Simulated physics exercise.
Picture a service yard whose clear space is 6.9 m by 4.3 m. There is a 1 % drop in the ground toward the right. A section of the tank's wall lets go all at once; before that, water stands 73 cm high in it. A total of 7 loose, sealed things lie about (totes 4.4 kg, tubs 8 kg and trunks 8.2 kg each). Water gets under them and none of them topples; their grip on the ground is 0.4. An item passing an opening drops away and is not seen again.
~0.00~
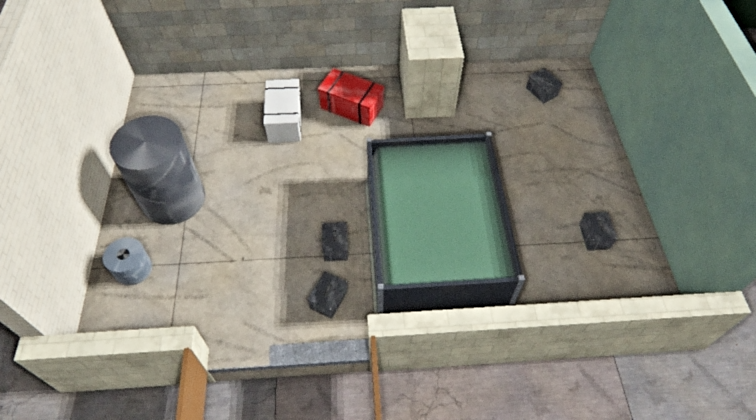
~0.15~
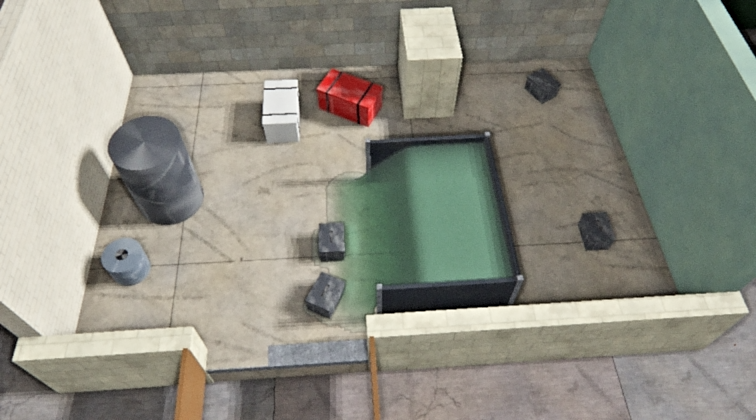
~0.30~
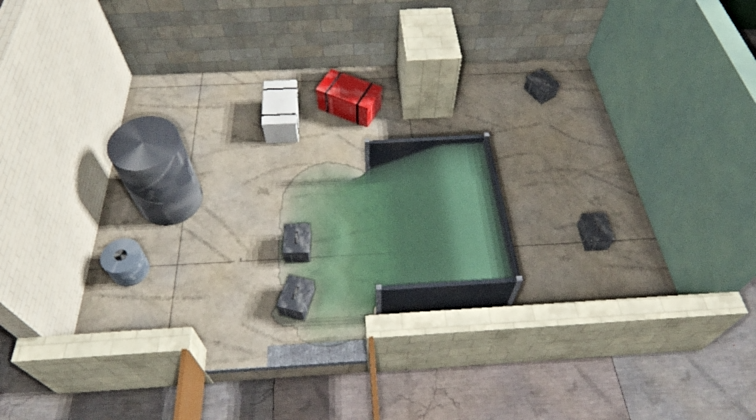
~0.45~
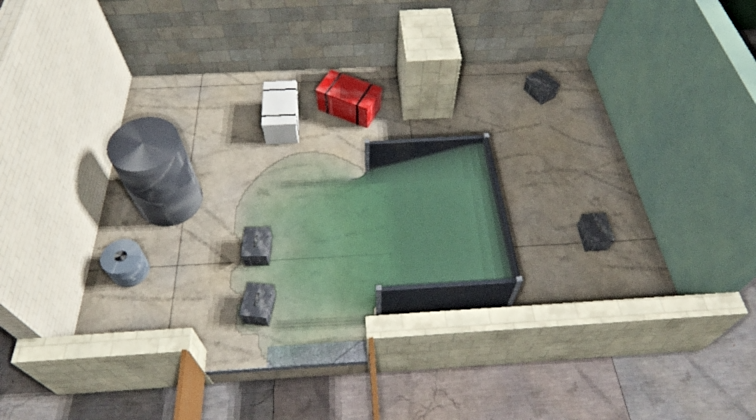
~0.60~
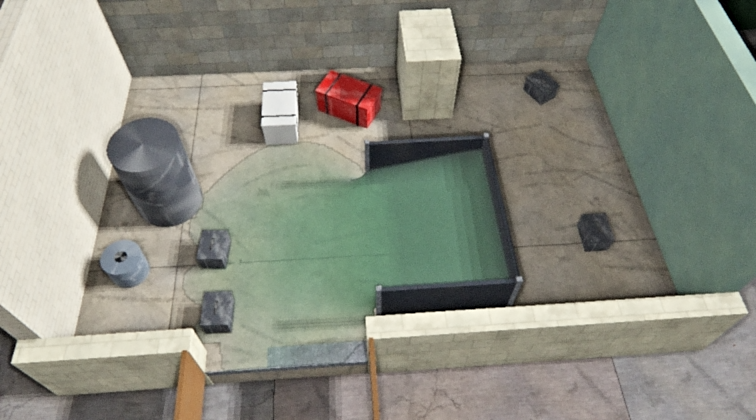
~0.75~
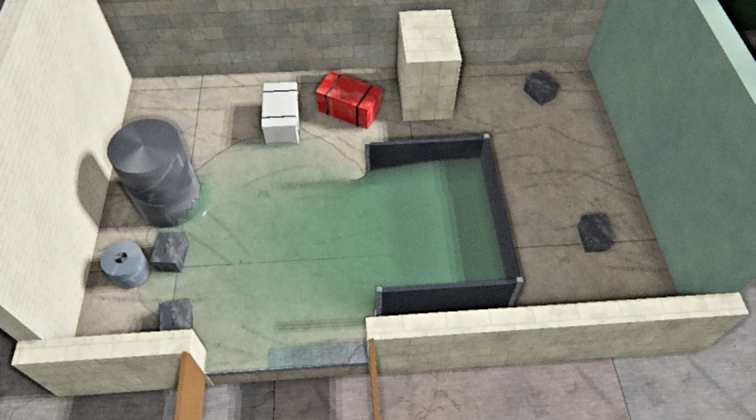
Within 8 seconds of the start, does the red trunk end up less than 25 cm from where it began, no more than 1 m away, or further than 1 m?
It ends up further than 1 m away.
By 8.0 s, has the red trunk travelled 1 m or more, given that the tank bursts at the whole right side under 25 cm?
The answer: The red trunk slips a moderate way.
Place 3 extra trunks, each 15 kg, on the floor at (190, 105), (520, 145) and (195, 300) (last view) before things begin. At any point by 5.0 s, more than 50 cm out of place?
From first to last: Surpasses it, does not reach it, surpasses it.
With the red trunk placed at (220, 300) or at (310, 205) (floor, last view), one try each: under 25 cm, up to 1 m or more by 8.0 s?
Well, it gets swept off on the first try and gets swept off on the second.
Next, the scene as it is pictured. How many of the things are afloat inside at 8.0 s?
It comes to 3 of them.
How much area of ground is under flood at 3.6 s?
At that time the wet patch spans about 17 m2.
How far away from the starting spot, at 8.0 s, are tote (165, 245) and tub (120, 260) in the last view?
250 cm for the first, and the second is gone out.
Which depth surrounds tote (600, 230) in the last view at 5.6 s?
About 0 cm.
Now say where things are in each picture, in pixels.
The first frame shows the red trunk at (351, 87), on the bottom; 2.7 m2 under water; 0 of 7 have shifted.
The second frame shows the red trunk at (350, 88), on the bottom; 3.7 m2 under water; 0 of 7 have shifted.
The third frame shows the red trunk at (349, 88), on the bottom; 5.1 m2 under water; 2 of 7 have shifted.
The fourth frame shows the red trunk at (349, 89) rests on the ground; water covers 6.8 m2; 2 of 7 have shifted.
The fifth frame shows the red trunk at (348, 89) rests on the ground; 8.5 m2 under water; 2 of 7 have shifted.
The sixth frame shows the red trunk at (349, 90) rests on the ground; water covers 9.9 m2; 2 of 7 have shifted.
After 1.6 s the red trunk is near (349, 90), 0.0 m from its start, aground; 0 of 7 are out; 2 afloat.
After 3.6 s the red trunk is near (349, 91), 0.0 m from its start, aground; 0 of 7 are out; 4 afloat.
After 5.6 s the red trunk is near (427, 133), 1.3 m from its start, afloat; 1 of 7 are out; 4 afloat.
After 8.0 s the red trunk is near (540, 82), 2.7 m from its start, afloat; 2 of 7 are out; 3 afloat.
